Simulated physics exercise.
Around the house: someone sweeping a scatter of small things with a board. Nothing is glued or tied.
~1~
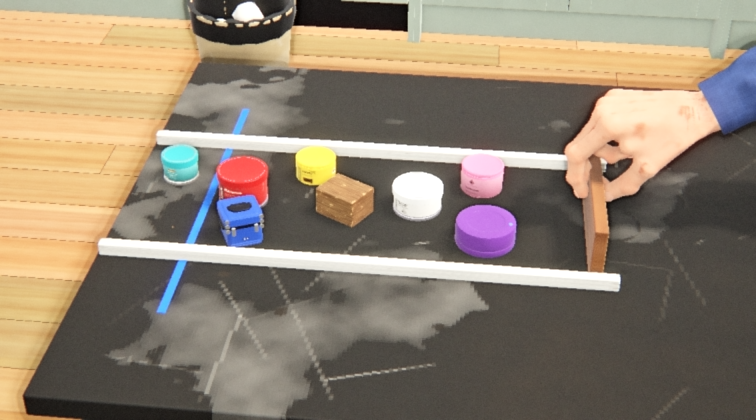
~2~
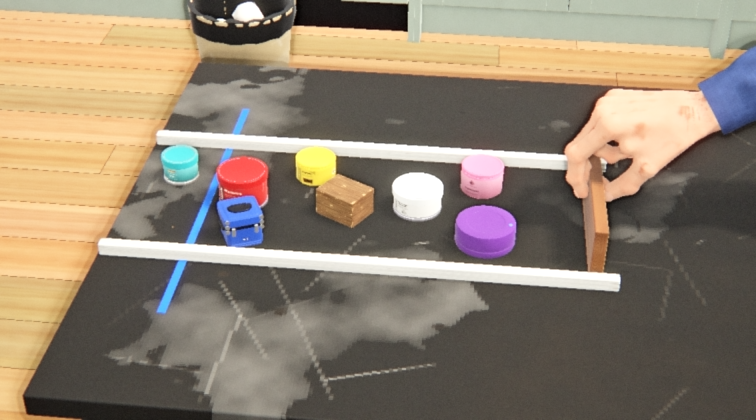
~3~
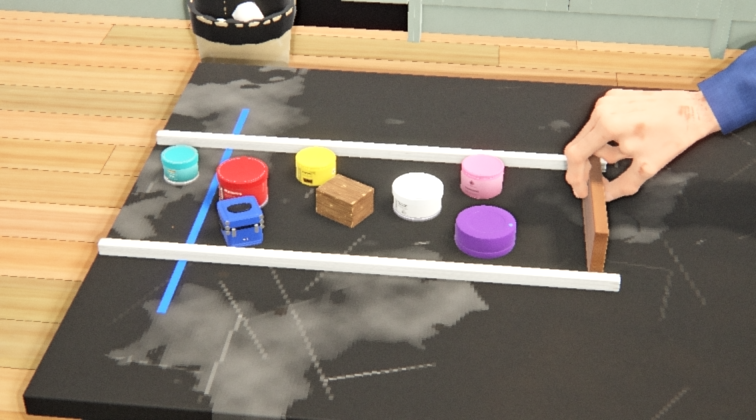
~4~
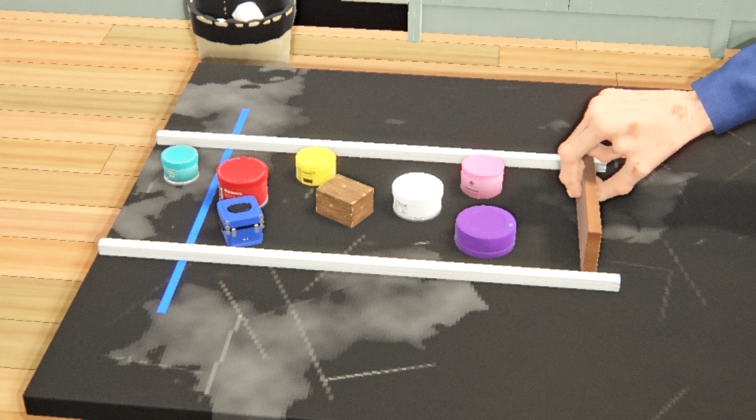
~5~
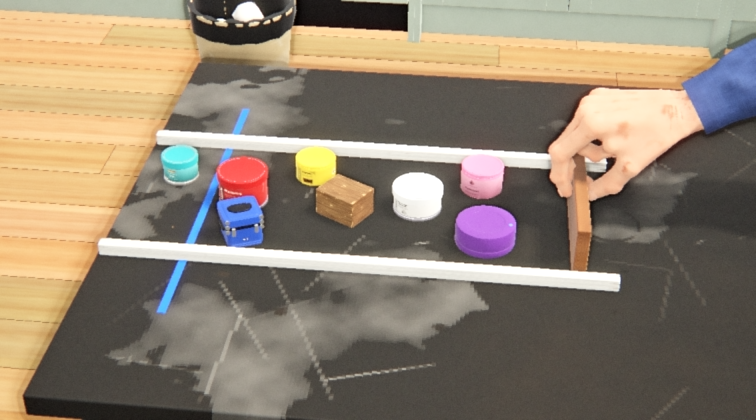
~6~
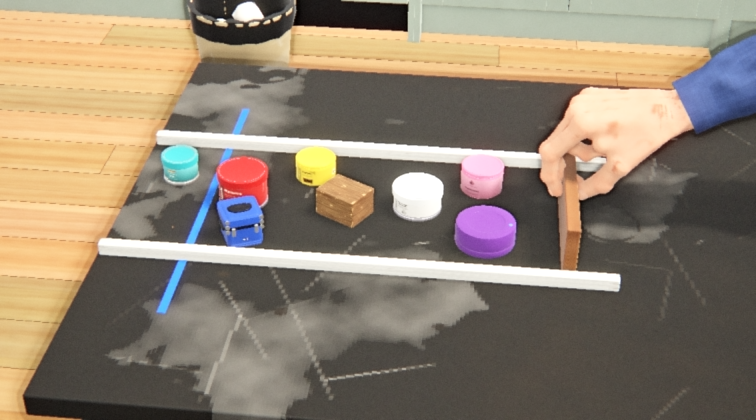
A hand holds a brown board upright, then slides it slightly left toward small colourful containers.
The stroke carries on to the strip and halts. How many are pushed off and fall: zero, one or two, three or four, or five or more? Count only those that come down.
As it turns out, the number that fall off is one or two.
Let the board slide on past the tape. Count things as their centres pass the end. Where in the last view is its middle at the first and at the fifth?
Near (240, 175) and (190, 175).
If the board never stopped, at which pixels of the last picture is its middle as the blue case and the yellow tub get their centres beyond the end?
Near (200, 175) and (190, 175).
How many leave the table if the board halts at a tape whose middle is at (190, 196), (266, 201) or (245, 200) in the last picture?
In that order 3, 0 and 0.
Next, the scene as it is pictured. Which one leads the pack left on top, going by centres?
Foremost is the blue case.
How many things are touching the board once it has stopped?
The number is 3.
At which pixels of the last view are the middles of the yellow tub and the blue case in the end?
The yellow tub stops around (164, 156); the blue case around (116, 219).
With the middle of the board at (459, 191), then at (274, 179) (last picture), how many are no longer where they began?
By then 2, and 8.
Soon after, none off yet; turquoise pot at rest near (181, 165); red tin at rest near (243, 185); blue case at rest near (241, 223).
In the end, the number that fall off is one or two; gone, red tin and turquoise pot.
